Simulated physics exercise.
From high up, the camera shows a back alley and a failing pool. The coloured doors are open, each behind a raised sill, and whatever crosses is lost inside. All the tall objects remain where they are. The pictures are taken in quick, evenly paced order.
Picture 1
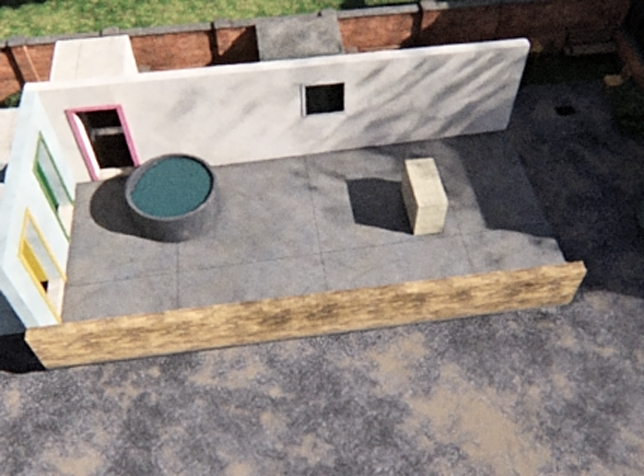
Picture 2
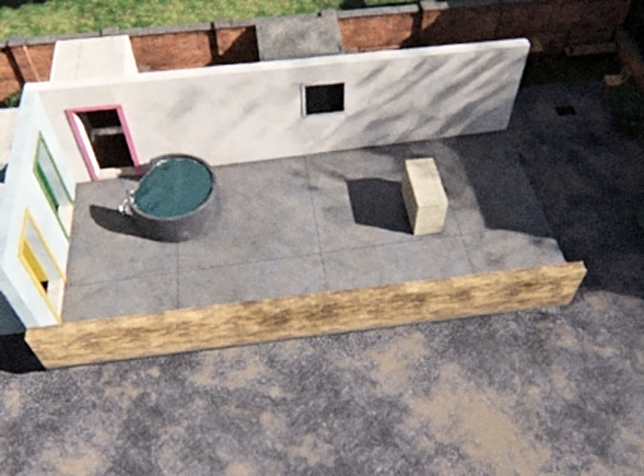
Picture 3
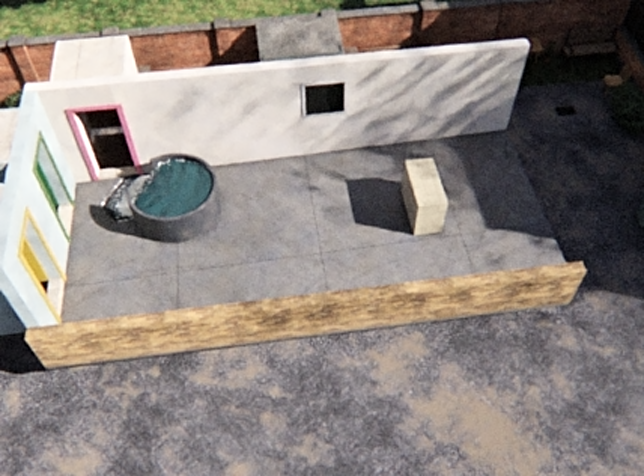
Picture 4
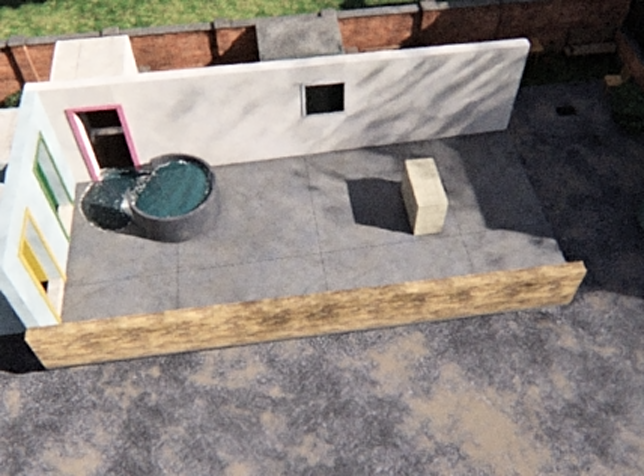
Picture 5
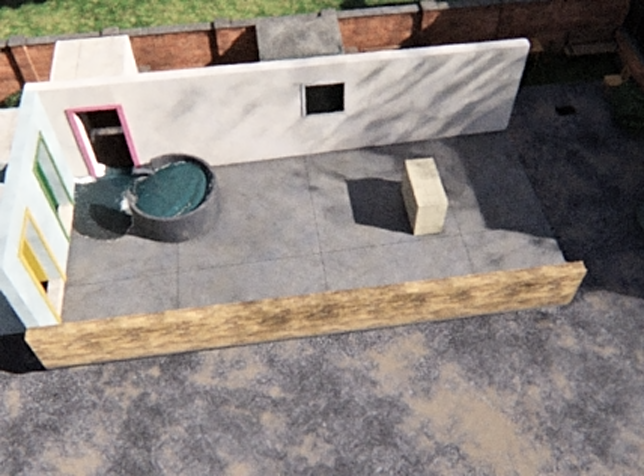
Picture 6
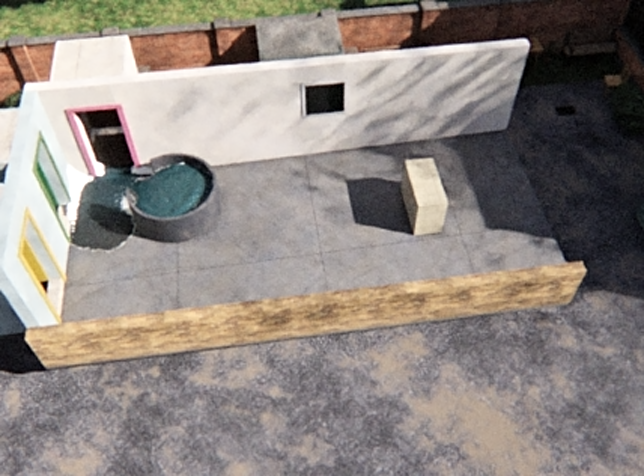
Teal water lies still in a round grey pool in a walled yard seen from above, then bursts through its left side. It pours onto the paving and spreads left below the pink-framed doorway, then widens toward the pale blue wall and the near side, while the pale block stays put.
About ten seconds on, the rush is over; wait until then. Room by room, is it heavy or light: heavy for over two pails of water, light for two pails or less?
Yellow door - light; green door - heavy; pink door - heavy.
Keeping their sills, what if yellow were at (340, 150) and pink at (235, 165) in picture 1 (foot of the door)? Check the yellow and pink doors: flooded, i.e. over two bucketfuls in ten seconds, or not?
I'd say the yellow keeps within limits and the pink keeps within limits.
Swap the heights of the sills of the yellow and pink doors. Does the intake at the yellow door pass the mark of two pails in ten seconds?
The yellow one exceeds the limit.
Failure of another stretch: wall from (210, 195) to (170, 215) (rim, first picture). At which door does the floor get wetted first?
Call it the yellow-painted one.
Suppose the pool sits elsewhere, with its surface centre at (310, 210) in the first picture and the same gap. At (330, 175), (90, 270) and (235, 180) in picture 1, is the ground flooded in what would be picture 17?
Result: Spared; inundated; inundated.
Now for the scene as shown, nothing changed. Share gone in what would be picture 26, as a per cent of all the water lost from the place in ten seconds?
Roughly 75 %.
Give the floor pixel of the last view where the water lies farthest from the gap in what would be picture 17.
Look around (57, 349).
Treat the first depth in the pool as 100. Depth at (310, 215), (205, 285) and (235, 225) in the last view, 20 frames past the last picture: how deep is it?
Going place by place: 0 %, 0 % and 0 %.
A moment on, water covers 10 % of the floor; the yellow door not reached, the green door under two buckets in, the pink door far over two buckets in.
Next, water covers 15 % of the floor; the yellow door wet at the sill, nothing in, the green door over two buckets in, the pink door far over two buckets in.
Then, water covers 25 % of the floor; the yellow door wet at the sill, nothing in, the green door over two buckets in, the pink door far over two buckets in.
Later, water covers 40 % of the floor; the yellow door wet at the sill, nothing in, the green door over two buckets in, the pink door far over two buckets in.
In the end, water covers 55 % of the floor; the yellow door wet at the sill, nothing in, the green door over two buckets in, the pink door far over two buckets in.
